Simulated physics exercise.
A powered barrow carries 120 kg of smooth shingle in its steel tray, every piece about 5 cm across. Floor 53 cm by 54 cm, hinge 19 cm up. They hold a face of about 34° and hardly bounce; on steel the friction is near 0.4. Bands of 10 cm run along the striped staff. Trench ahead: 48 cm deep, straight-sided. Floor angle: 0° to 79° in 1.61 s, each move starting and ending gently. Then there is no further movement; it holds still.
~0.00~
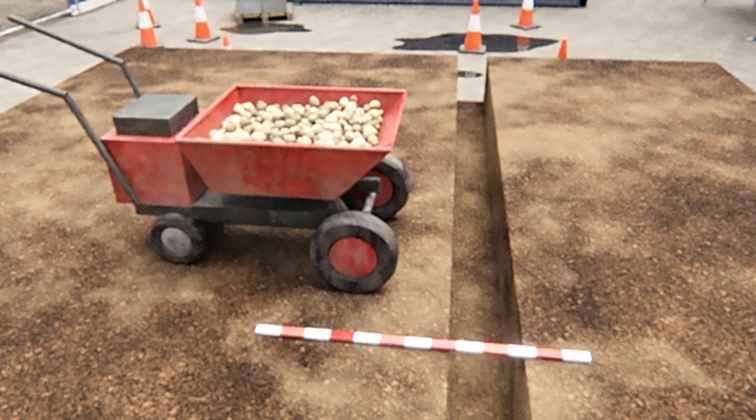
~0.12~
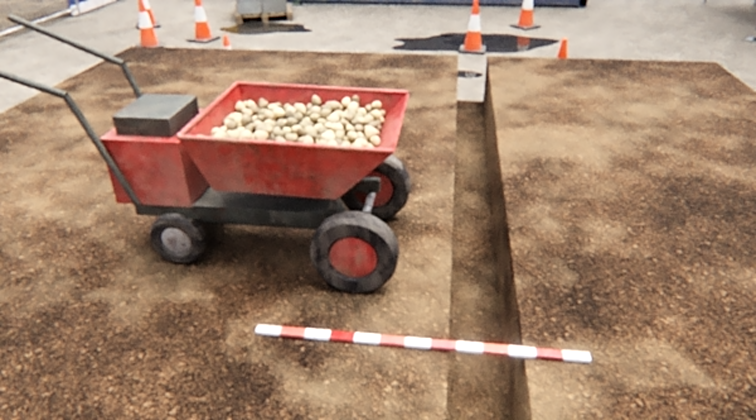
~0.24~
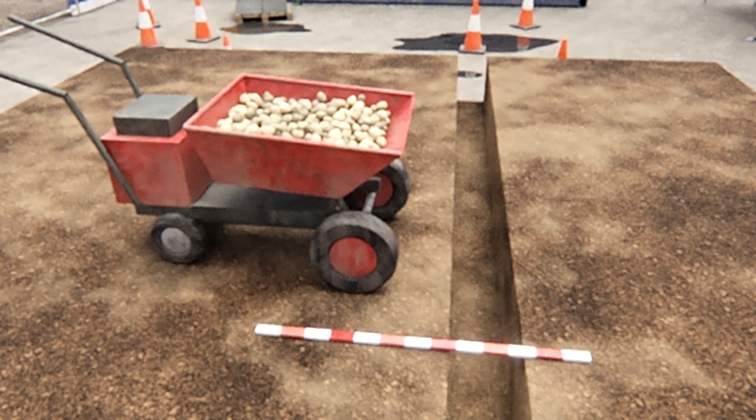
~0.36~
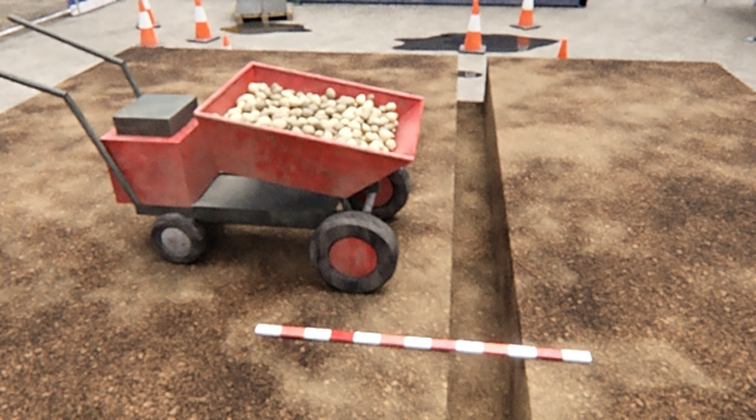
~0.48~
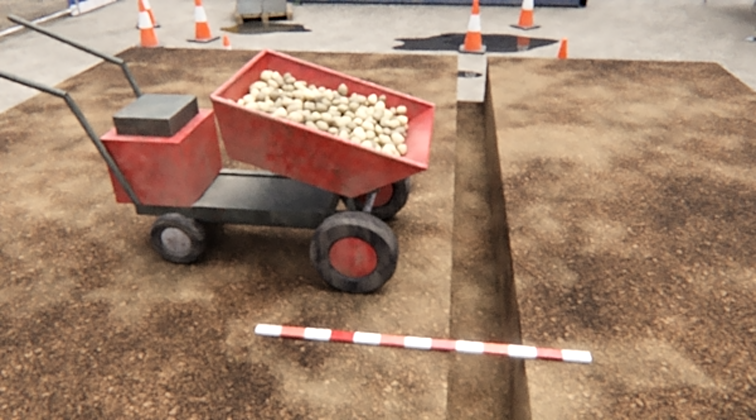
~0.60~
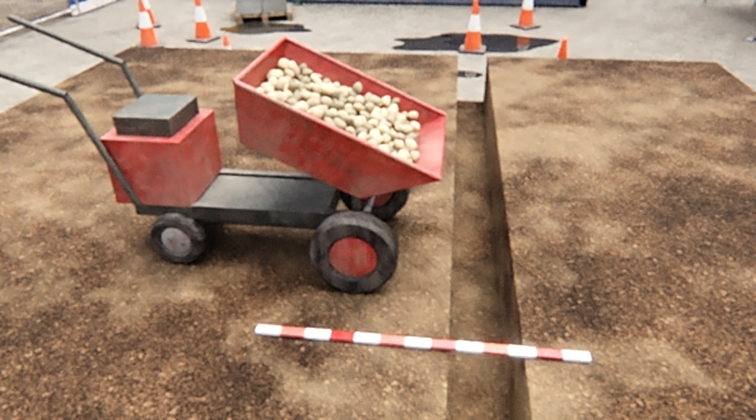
The red tray of a powered barrow, loaded with smooth pale stones, starts level and tilts gradually toward the right, its left end rising off the dark chassis while the wheels stay put. The steady view looks down on brown ground, with a red-and-white striped staff in front and a straight-sided trench to the right. Orange-and-white cones stand on grey floor behind.
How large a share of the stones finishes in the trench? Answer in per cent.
A share of about 49 per cent.
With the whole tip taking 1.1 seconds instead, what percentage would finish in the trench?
Roughly 45% would finish there.
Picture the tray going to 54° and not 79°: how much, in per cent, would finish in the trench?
About 55 per cent would end up in the trench.
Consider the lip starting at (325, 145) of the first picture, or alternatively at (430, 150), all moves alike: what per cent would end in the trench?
Result: Close to 90 then close to 15 per cent.
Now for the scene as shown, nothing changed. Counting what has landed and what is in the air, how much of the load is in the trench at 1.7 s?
By that point it's something like 40 in a hundred.
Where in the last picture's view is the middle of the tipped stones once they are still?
Their middle ends up near (521, 256).
After 1.2 s the floor is at 67°; 94 % in the tray, 6 % in the trench; the foremost stones are at (510, 227).
After 1.7 s the floor is at 79°; 12 % in the tray, 39 % in the trench, 49 % past the trench; the foremost stones are at (665, 265).
After 2.1 s the floor is at 79°; 0 % in the tray, 48 % in the trench, 52 % past the trench; the foremost stones are at (741, 267).
After 4.0 s the floor is at 79°; 0 % in the tray, 49 % in the trench, 51 % past the trench; the foremost stones are past the picture's edge.
